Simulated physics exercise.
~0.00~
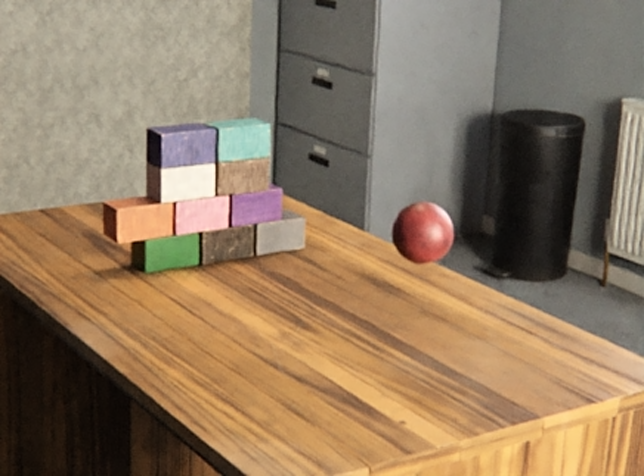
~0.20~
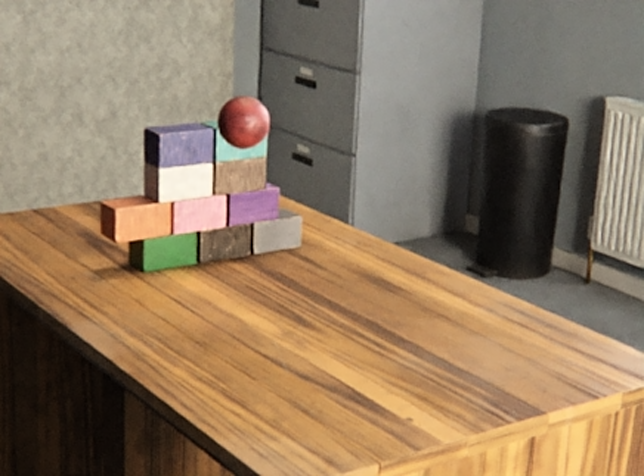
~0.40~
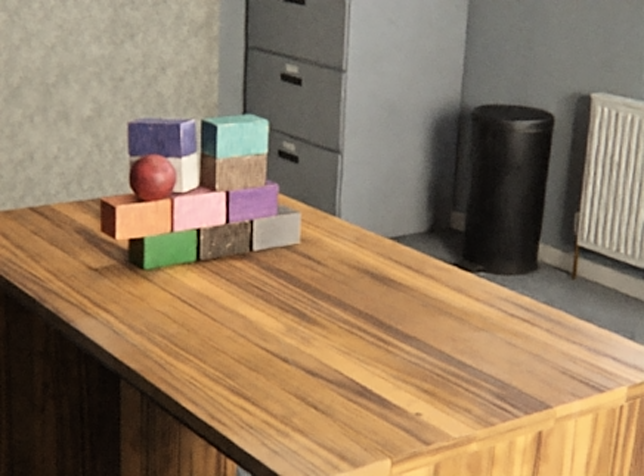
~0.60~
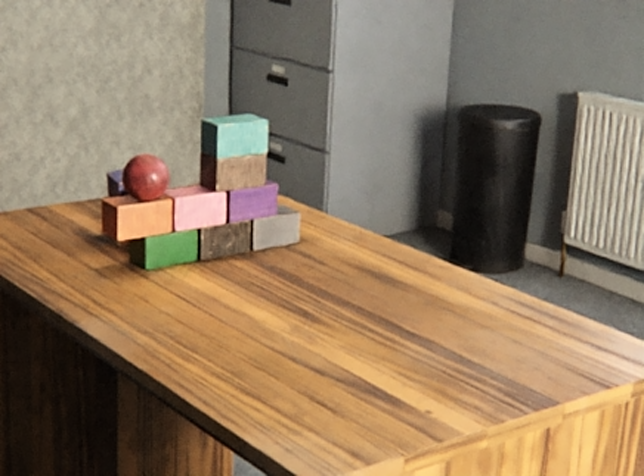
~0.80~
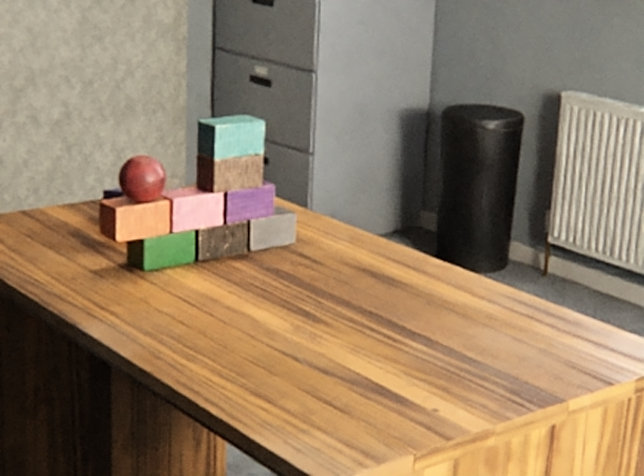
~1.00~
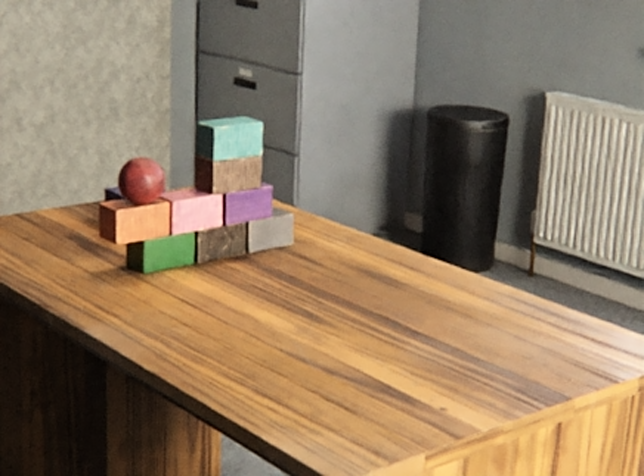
On a wooden table in an office, a red ball flying into stacked coloured blocks, knocking blue and white ones off behind.
